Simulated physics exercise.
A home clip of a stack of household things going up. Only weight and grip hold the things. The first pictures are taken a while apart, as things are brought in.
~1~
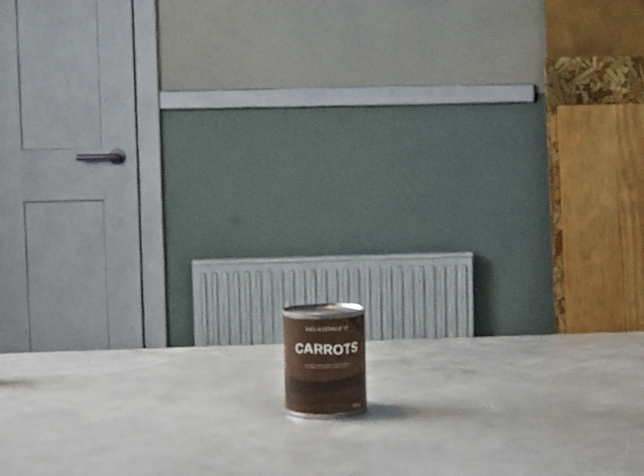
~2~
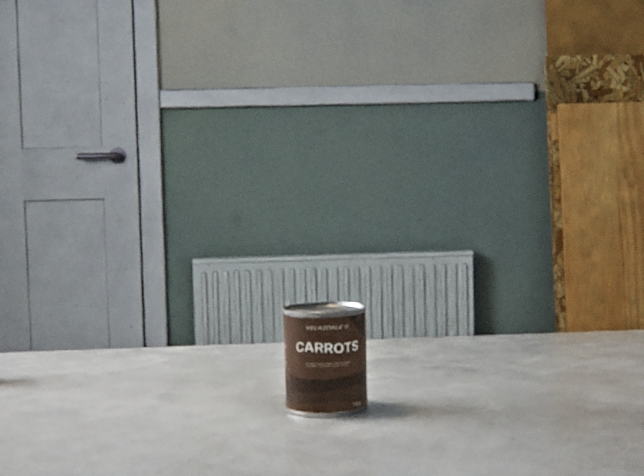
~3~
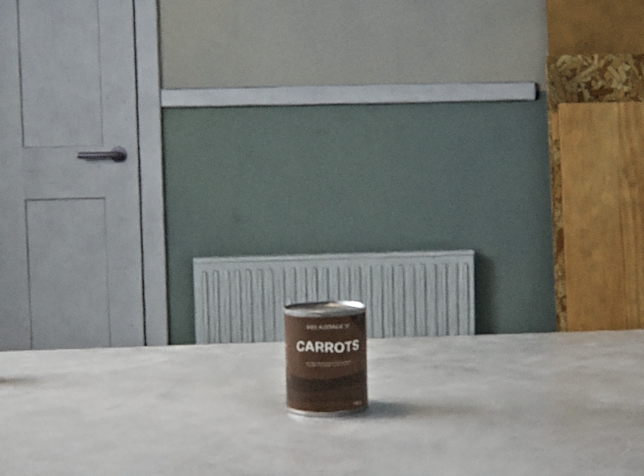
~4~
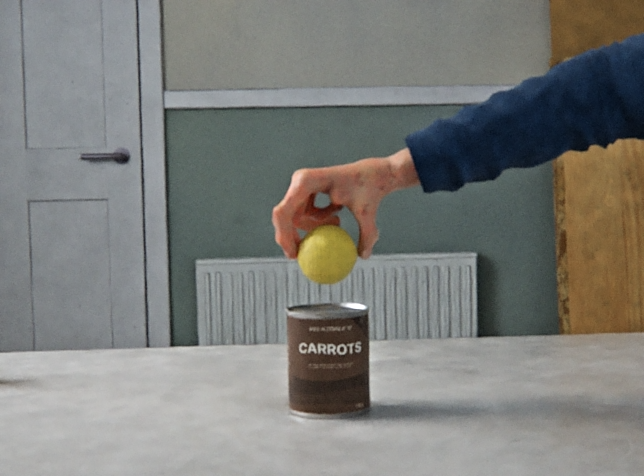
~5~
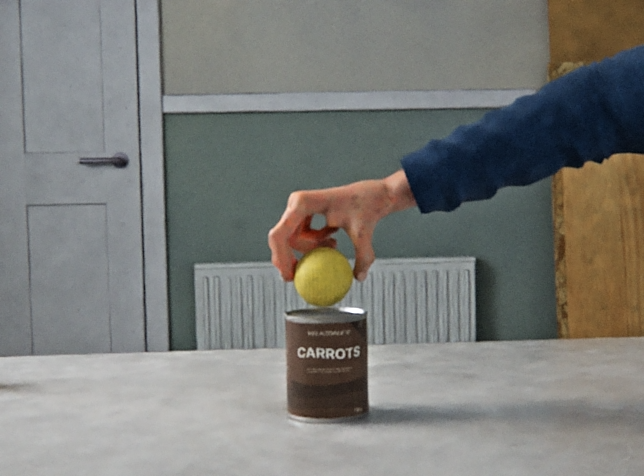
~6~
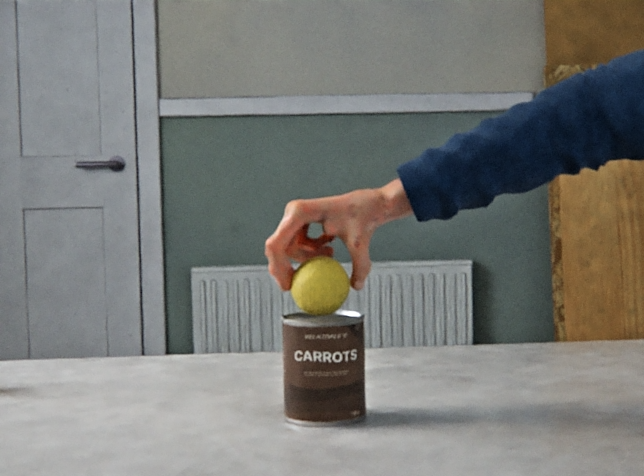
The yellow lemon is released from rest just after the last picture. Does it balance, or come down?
It keeps its balance.
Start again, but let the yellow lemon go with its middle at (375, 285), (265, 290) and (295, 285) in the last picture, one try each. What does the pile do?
First try: It loses its balance; second try: It loses its balance; third try: It keeps its balance.
Then, 1.00 s on from there, no change.
Then, 2.00 s on from there, yellow lemon resting near (320, 287).
In the end, all 3 unmoved. At the end, from the last picture's camera, yellow lemon near (320, 287). The pile stays up.
